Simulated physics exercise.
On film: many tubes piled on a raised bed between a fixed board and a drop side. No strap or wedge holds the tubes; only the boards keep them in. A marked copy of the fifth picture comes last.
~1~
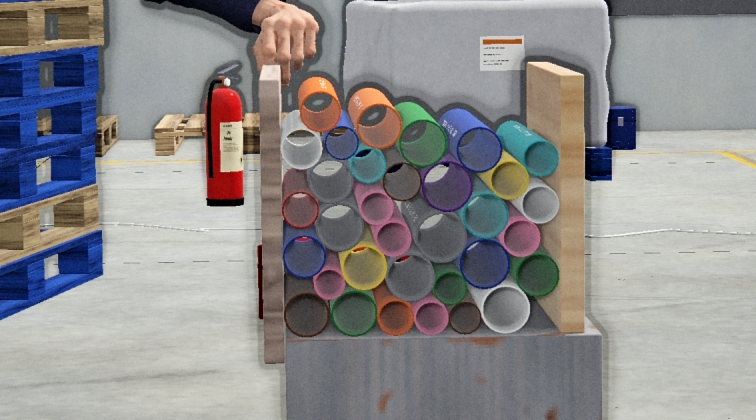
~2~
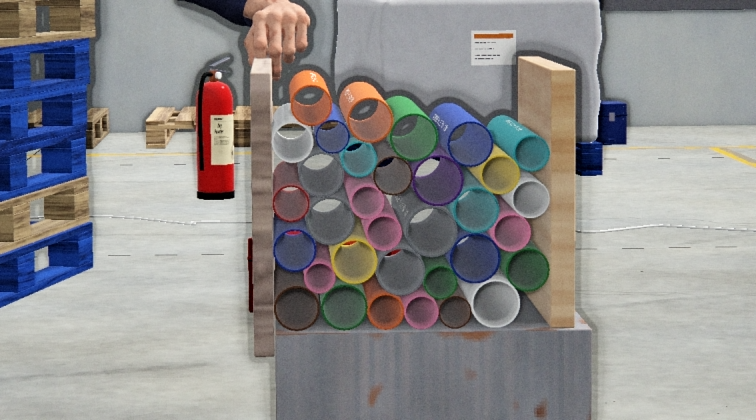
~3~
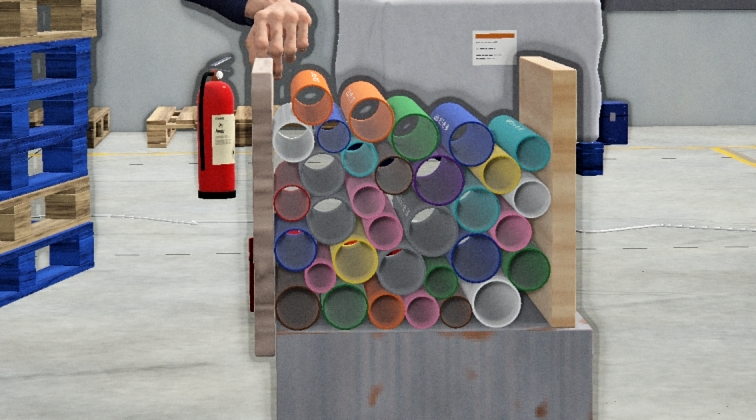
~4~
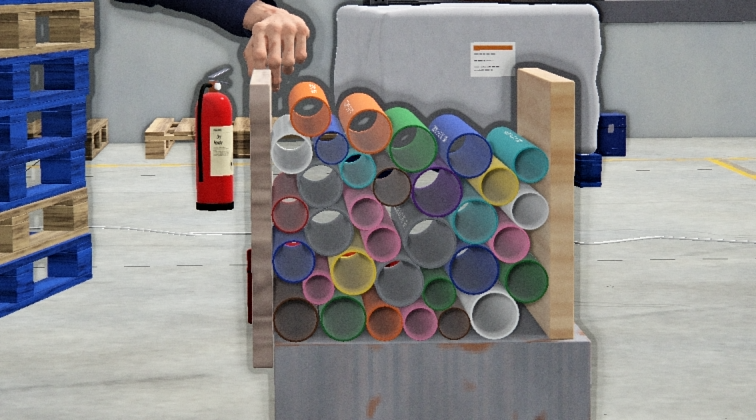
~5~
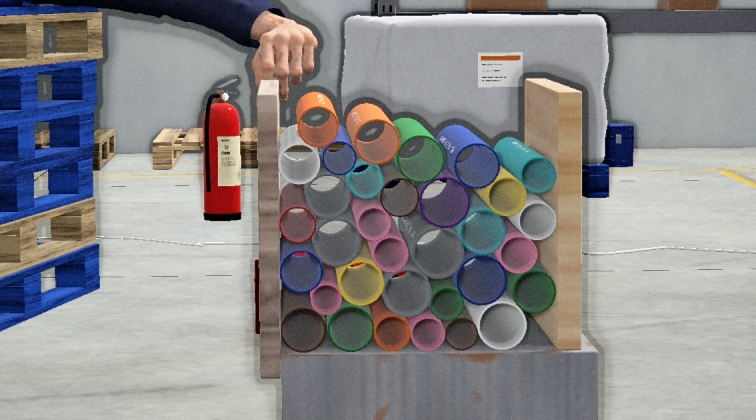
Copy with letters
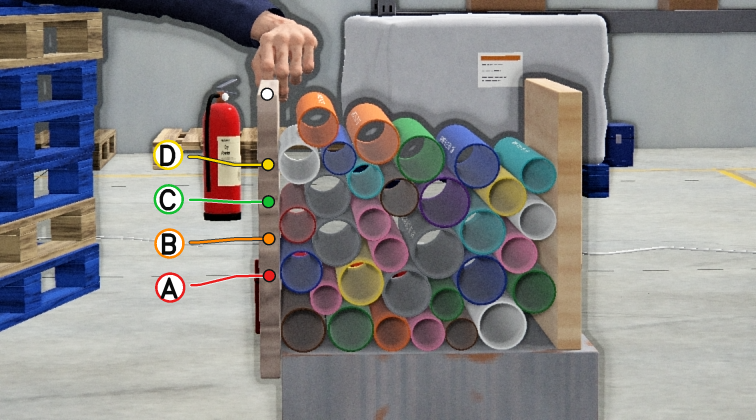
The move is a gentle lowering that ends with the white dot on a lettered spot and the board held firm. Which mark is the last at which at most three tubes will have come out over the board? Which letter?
Mark B is as low as it can go.
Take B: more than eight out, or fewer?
Fewer than eight.
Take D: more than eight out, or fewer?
It loses fewer than eight.
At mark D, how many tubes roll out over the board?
With D, none.
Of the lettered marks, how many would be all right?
Three of the four.
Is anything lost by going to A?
At A: Yes.
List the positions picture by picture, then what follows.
Side board (273, 201); a brown tube (306, 315); a white tube (505, 309), in the first picture.
A white tube (496, 303); a blue tube (295, 250), in the second picture.
A pink tube (385, 232); a grey tube (322, 174), in the third picture.
A yellow tube (499, 186); a turquoise tube (530, 165), in the fourth picture.
Side board (270, 216); a brown tube (303, 330); a white tube (502, 325), in the fifth picture.
On the marked copy, A at (269, 276); B at (269, 239); C at (269, 202); D at (268, 164); the white dot at (267, 94).
With B. Early on, top of the board (278, 160).
Further on, top of the board (279, 235).
At the end, top of the board (279, 238), two out over the board.
As for the rest, A more than three out over the board; C one out over the board; D none out over the board.
